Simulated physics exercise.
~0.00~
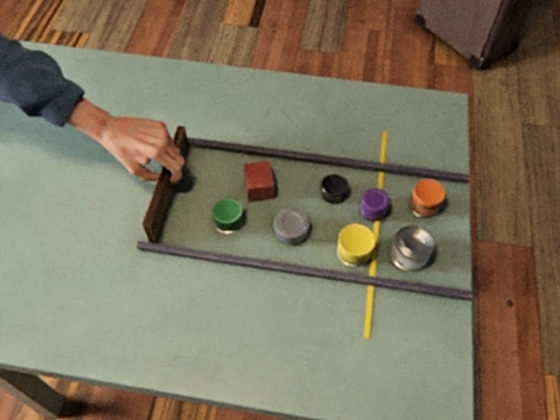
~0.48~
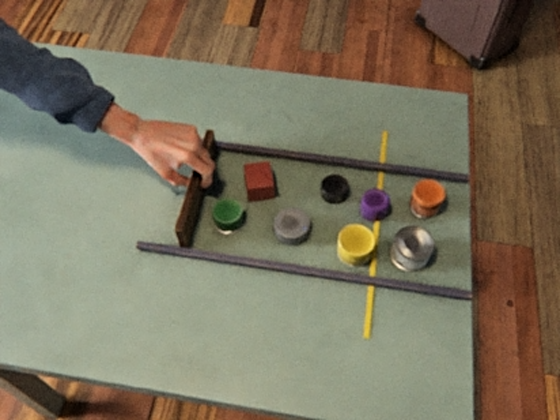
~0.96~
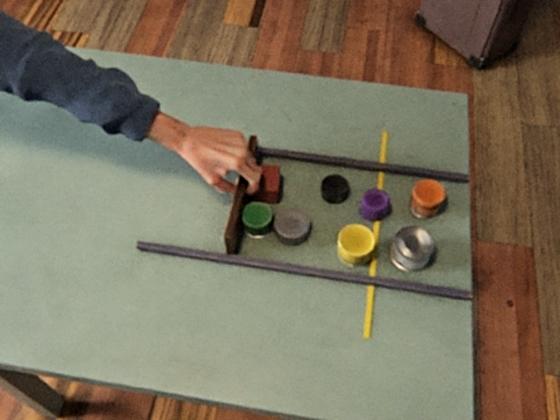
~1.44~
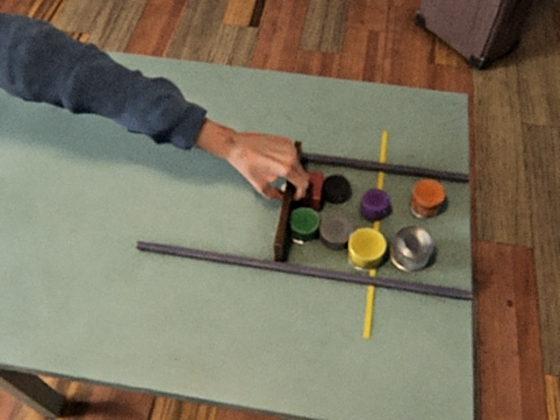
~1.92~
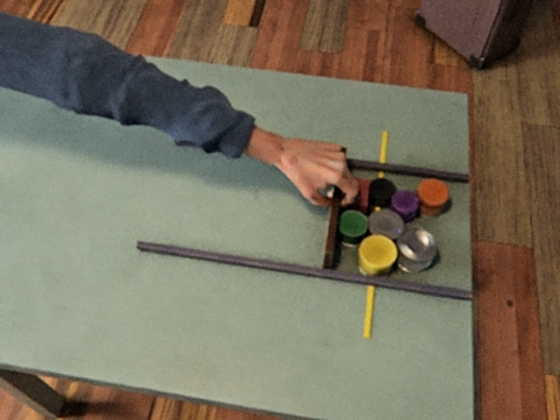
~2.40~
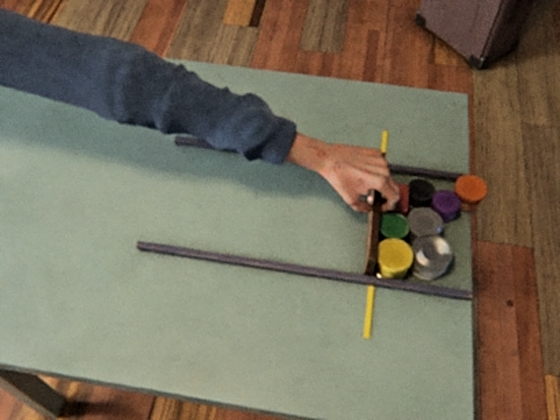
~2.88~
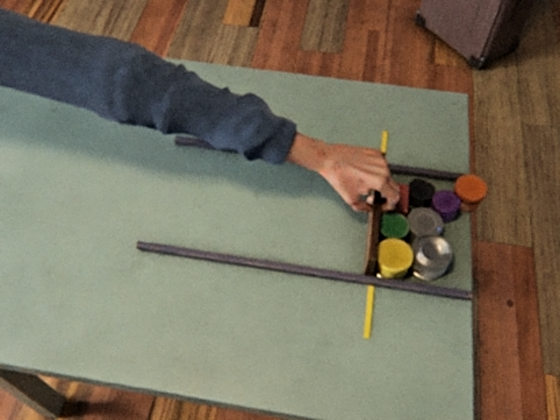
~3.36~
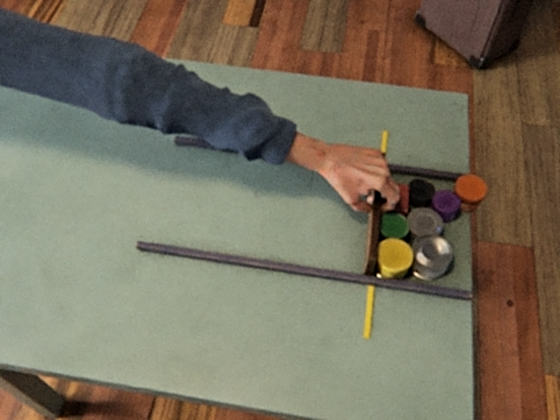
On a green table, a hand sweeps pots, lids and a block rightward with a board, stopping at yellow tape, none falling.
